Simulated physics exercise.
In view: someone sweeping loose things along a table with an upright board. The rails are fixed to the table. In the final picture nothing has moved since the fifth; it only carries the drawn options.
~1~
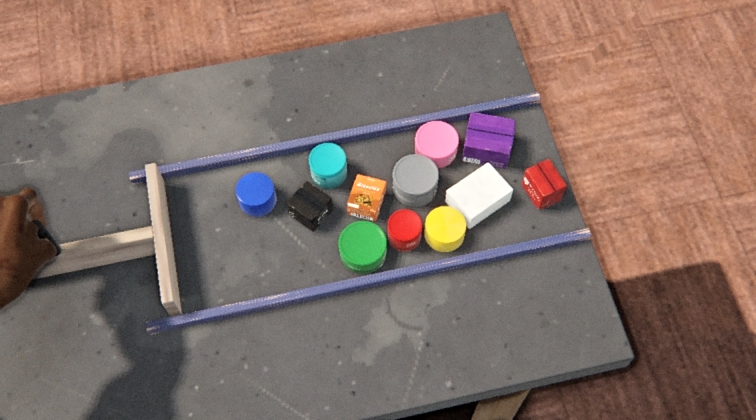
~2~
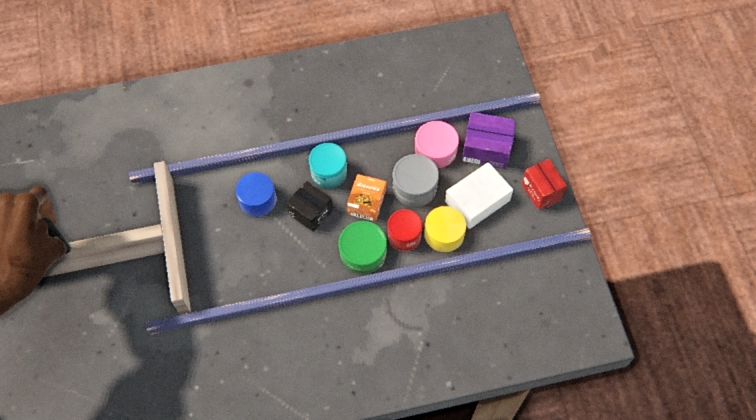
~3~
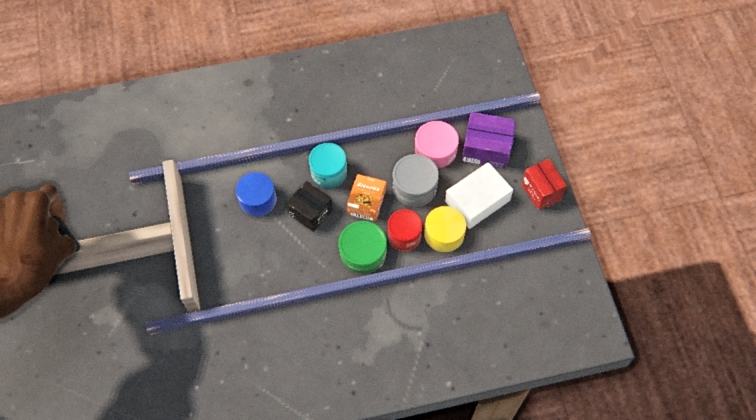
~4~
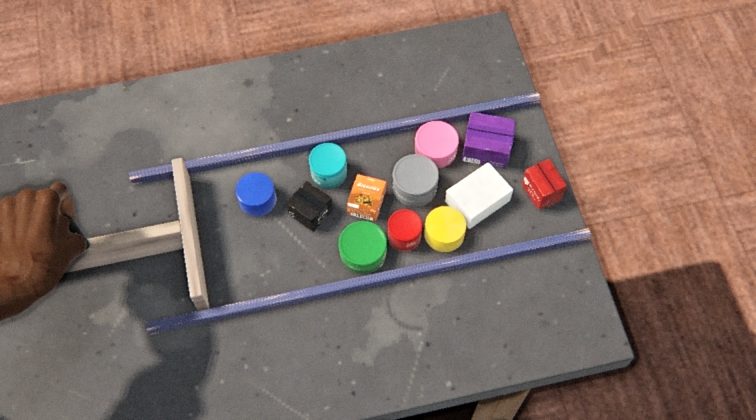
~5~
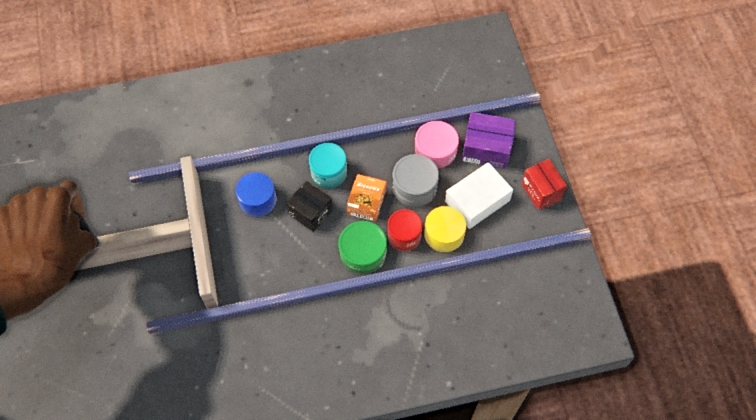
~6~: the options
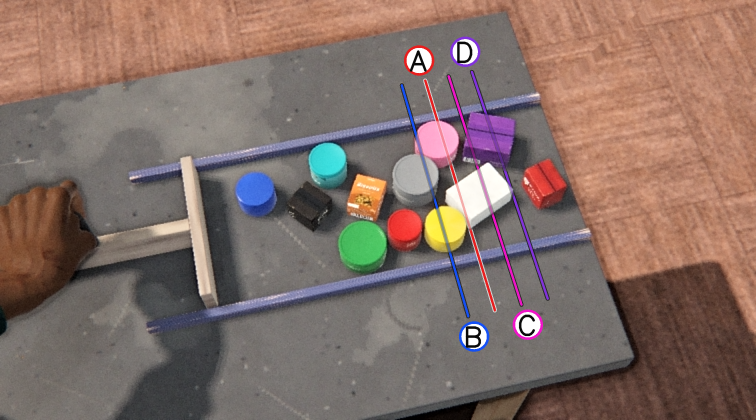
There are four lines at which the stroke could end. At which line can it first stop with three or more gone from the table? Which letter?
At C, and not before.
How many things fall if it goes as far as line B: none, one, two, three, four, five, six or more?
In all, one.
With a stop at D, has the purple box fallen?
By then, yes.
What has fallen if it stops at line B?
The red box goes over.
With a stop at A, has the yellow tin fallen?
No.
On the marked copy, A at (458, 188); B at (433, 193); C at (483, 183); D at (507, 178).
Taking C. A third of the way, board (301, 201); turquoise tub (350, 157); blue pot (320, 178).
Two thirds of the way, board (403, 181); red box (560, 185); white block (525, 185).
When it is over, board (482, 165); grey jar over the edge; white block over the edge; five fallen.
As for the rest, A drops only two; B drops only one; D drops six, but is farther than needed.
